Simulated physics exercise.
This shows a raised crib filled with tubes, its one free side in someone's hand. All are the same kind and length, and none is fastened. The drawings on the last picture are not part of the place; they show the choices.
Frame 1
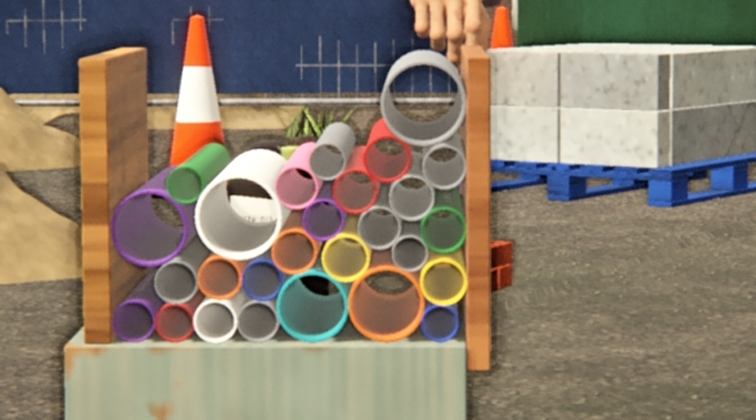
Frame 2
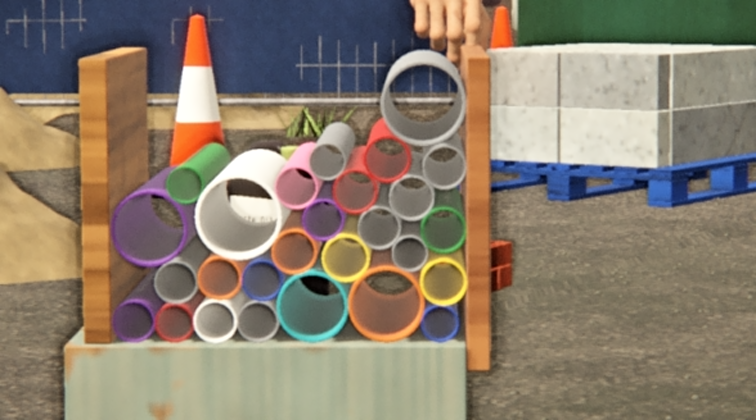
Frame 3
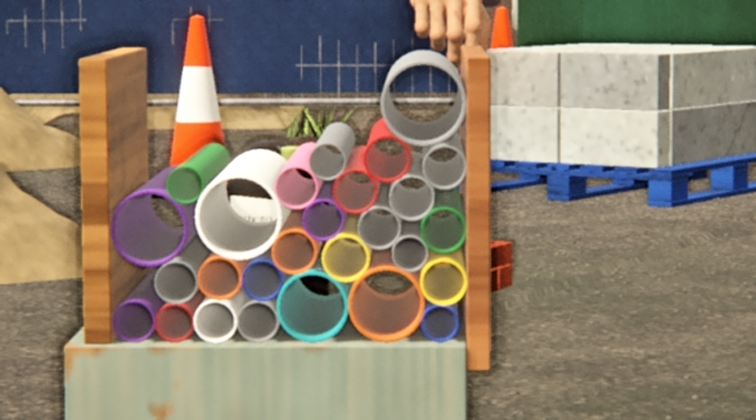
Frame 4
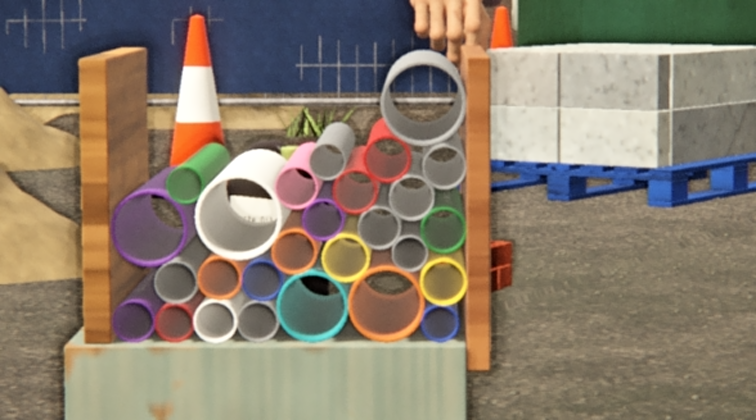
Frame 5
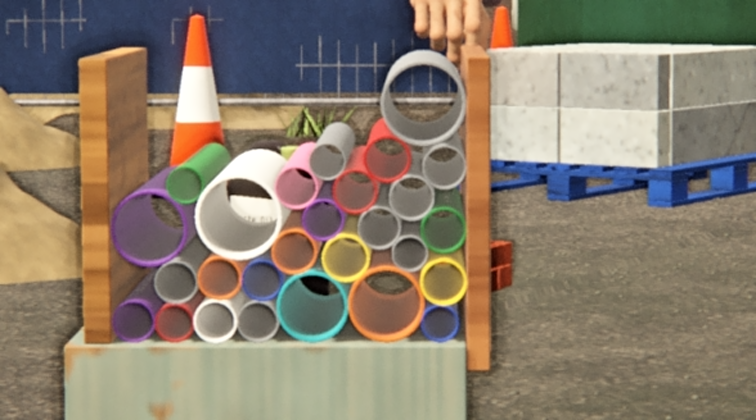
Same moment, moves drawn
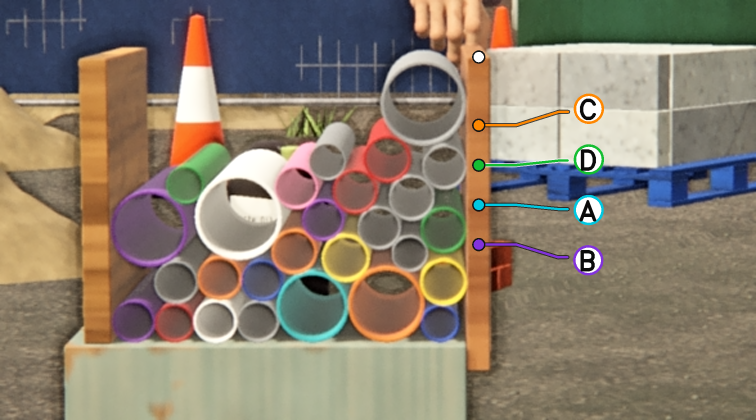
The clip opens on colourful tubes of different widths stacked between two wooden boards on a raised, pale green base, with a hand at the top of the right board. The hand, boards and tubes stay still throughout, while an orange and white cone stands behind and pale blocks rest on blue pallets.
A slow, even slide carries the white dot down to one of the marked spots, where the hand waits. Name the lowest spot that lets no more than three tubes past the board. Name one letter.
Stop at B.
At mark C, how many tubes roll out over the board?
It comes to none.
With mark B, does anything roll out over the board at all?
At B: Yes.
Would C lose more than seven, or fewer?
Fewer than seven.
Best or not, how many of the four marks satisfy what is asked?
Four of the four.
On the marked copy, A at (479, 205); B at (479, 245); C at (479, 125); D at (479, 165); the white dot at (479, 57).
Following B. Soon after the start, top of the board (467, 141).
Later, top of the board (467, 237).
In the end, top of the board (467, 243), two out over the board.
As for the rest, A none out over the board; C none out over the board; D none out over the board.
